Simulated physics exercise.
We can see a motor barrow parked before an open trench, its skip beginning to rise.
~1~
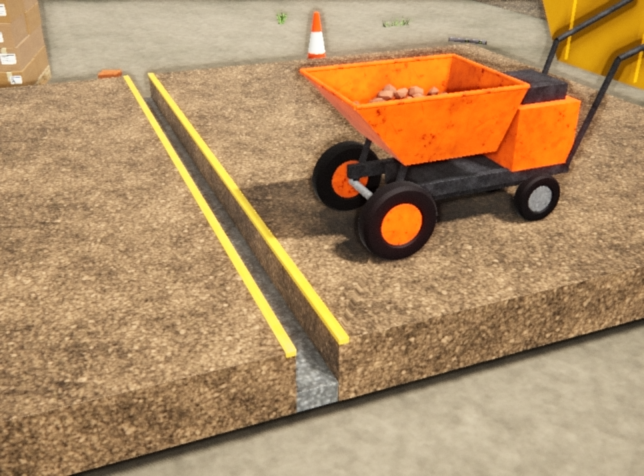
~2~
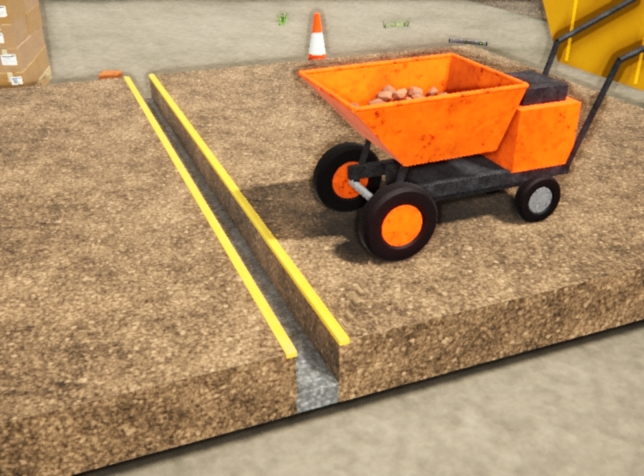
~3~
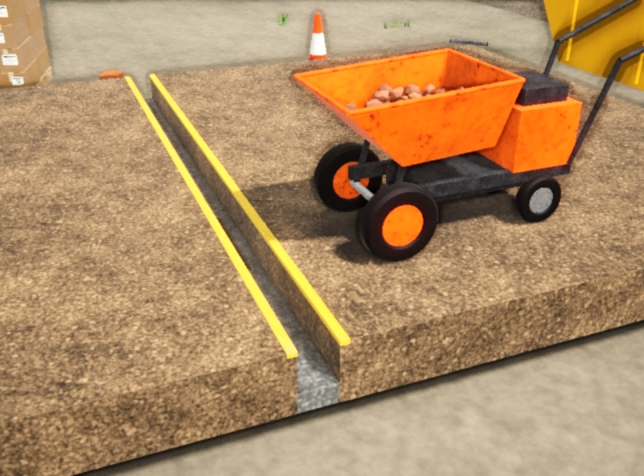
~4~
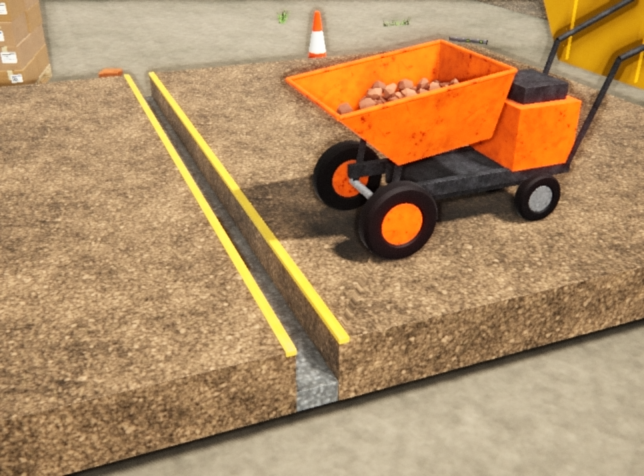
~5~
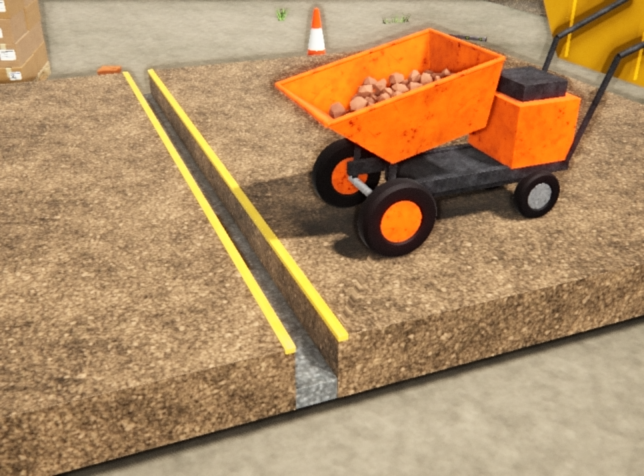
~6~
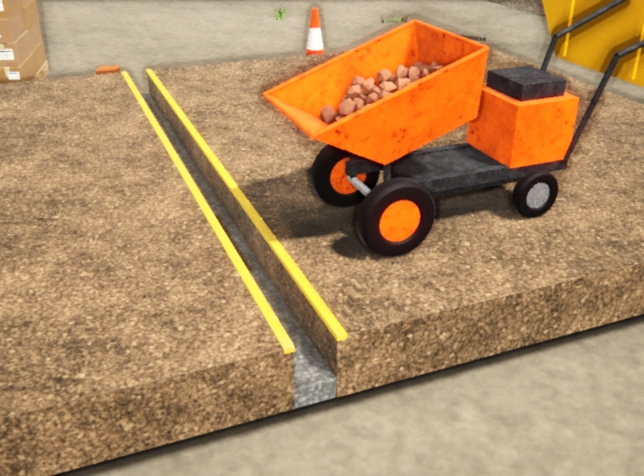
A block of brown, gritty earth on a pale grey ground is seen from above and at an angle, with an orange-and-white cone and part of a yellow machine behind. An orange motor barrow with black tyres stands at right, facing a narrow yellow-edged trench. The wheels stay put while its skip of reddish-brown rubble, level at first, slowly tilts forward to the left, the view almost still.
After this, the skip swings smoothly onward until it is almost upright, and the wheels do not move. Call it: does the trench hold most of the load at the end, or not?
Not - it holds the smaller portion.
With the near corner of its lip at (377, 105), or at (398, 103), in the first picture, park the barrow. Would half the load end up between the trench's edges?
The bulk; the bulk.
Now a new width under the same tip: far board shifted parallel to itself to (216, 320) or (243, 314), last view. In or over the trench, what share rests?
The first try gives 100 percent, then the second gives 90 percent.
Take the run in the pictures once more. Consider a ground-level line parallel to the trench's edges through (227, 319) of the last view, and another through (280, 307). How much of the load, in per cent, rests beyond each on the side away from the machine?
In order: 20 percent, then 50 percent.
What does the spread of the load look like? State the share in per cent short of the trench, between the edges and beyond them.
I get 0 % short, 25 % between and 40 % beyond.
Soon, skip tipped steeply; all in the skip.
A while on, skip tipped right over; about two thirds in the skip; a small part in or heaped over the trench; about a quarter beyond it.
Towards the end, skip tipped right over; about half in the skip; about a quarter in or heaped over the trench; about a third beyond it.
Finally, skip tipped right over; about a third in the skip; about a quarter in or heaped over the trench; about a third beyond it.
